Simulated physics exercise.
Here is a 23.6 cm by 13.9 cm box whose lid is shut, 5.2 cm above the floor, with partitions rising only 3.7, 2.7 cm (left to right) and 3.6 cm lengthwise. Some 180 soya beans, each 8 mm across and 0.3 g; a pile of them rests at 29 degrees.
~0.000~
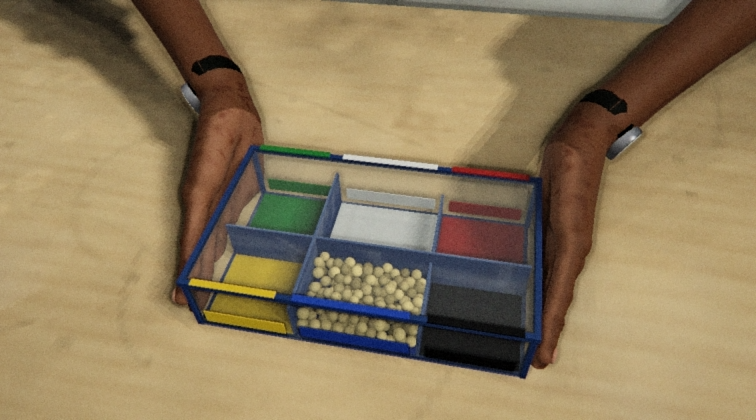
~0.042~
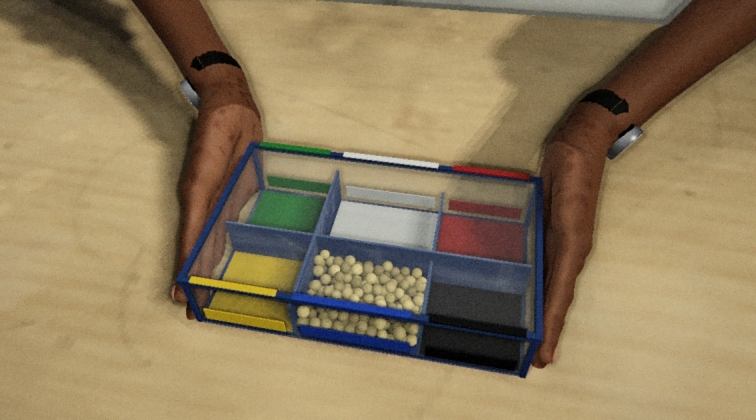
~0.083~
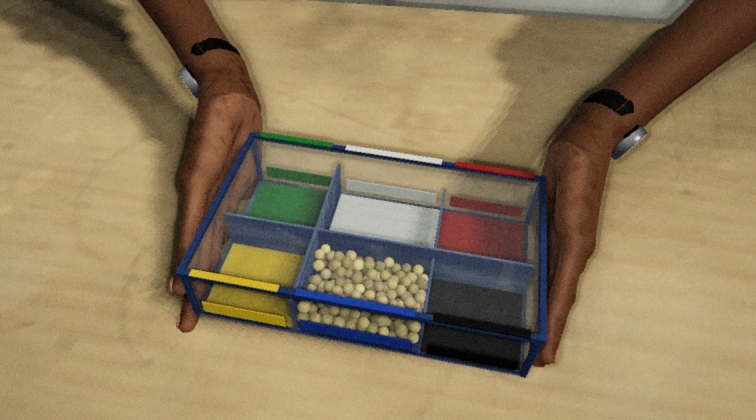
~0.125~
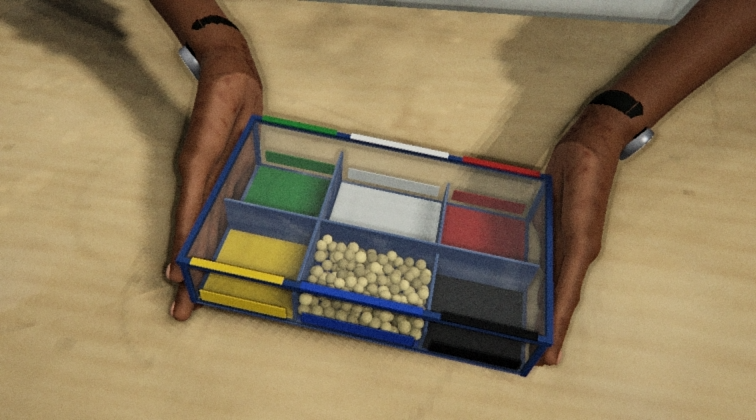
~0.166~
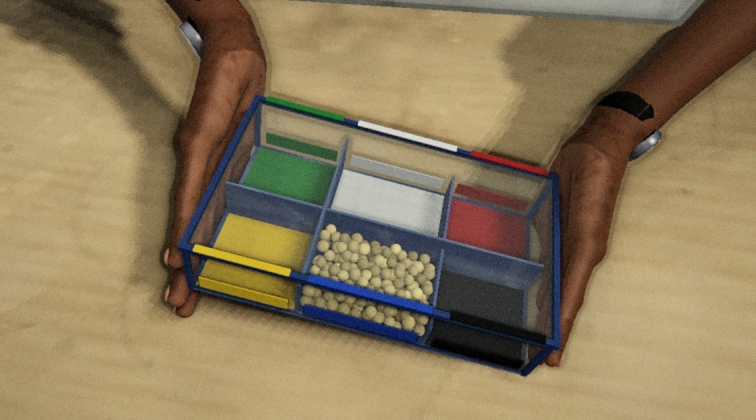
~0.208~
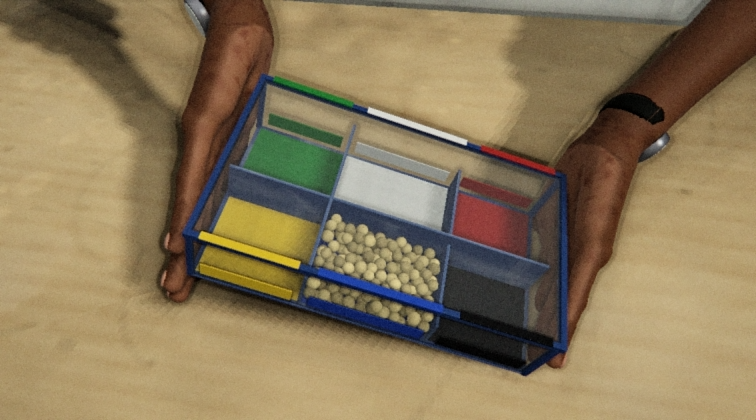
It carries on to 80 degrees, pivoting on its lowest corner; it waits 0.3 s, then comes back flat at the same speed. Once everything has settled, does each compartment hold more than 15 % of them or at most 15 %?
Red compartment: At most 15 %; blue compartment: More than 15 %; green compartment: At most 15 %; yellow compartment: At most 15 %; white compartment: At most 15 %; black compartment: More than 15 %.
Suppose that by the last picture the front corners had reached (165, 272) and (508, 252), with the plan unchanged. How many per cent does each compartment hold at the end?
In per cent, the final split is red 0, blue 70, green 10, yellow 20, white 0, black 0.
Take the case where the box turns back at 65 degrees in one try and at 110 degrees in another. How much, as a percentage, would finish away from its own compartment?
Try one gives around 35 %, try two around 95 %.
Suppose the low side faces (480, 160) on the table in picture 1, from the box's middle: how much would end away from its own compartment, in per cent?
Something like 45 per cent of the pieces.
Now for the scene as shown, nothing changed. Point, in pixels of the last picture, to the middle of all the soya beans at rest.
Centre at rest, approx.: (453, 322) px.
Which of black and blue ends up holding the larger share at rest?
The black one.
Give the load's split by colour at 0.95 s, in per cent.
Red = 0, blue = 50, green = 0, yellow = 0, white = 0, black = 50 (per cent).
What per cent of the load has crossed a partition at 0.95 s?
At that instant it's around 50 per cent.
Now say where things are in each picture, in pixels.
Box tilt 0 degrees, front corners at (185, 281) and (534, 335); blue 100 %, in the first frame.
Box tilt 1 degrees, front corners at (185, 278) and (535, 335), in the second frame.
Box tilt 3 degrees, front corners at (184, 271) and (539, 336), lowest corner right front, in the third frame.
Box tilt 8 degrees, front corners at (184, 259) and (546, 339), lowest corner right front, in the fourth frame.
Box tilt 13 degrees, front corners at (186, 245) and (552, 342), lowest corner right front, in the fifth frame.
Box tilt 18 degrees, front corners at (191, 232) and (559, 345), lowest corner right front; blue 100 %. Its pace works out near 120 degrees a second, in the sixth frame.
After 0.95 s, tilt 80 degrees; blue 50 %, black 50 %.
After 1.44 s, tilt 43 degrees; blue 40 %, black 60 %.
After 2.00 s, tilt 0 degrees; blue 40 %, black 60 %.
At rest (2.6 s), red 0 %, blue 40 %, green 0 %, yellow 0 %, white 0 %, black 60 %.
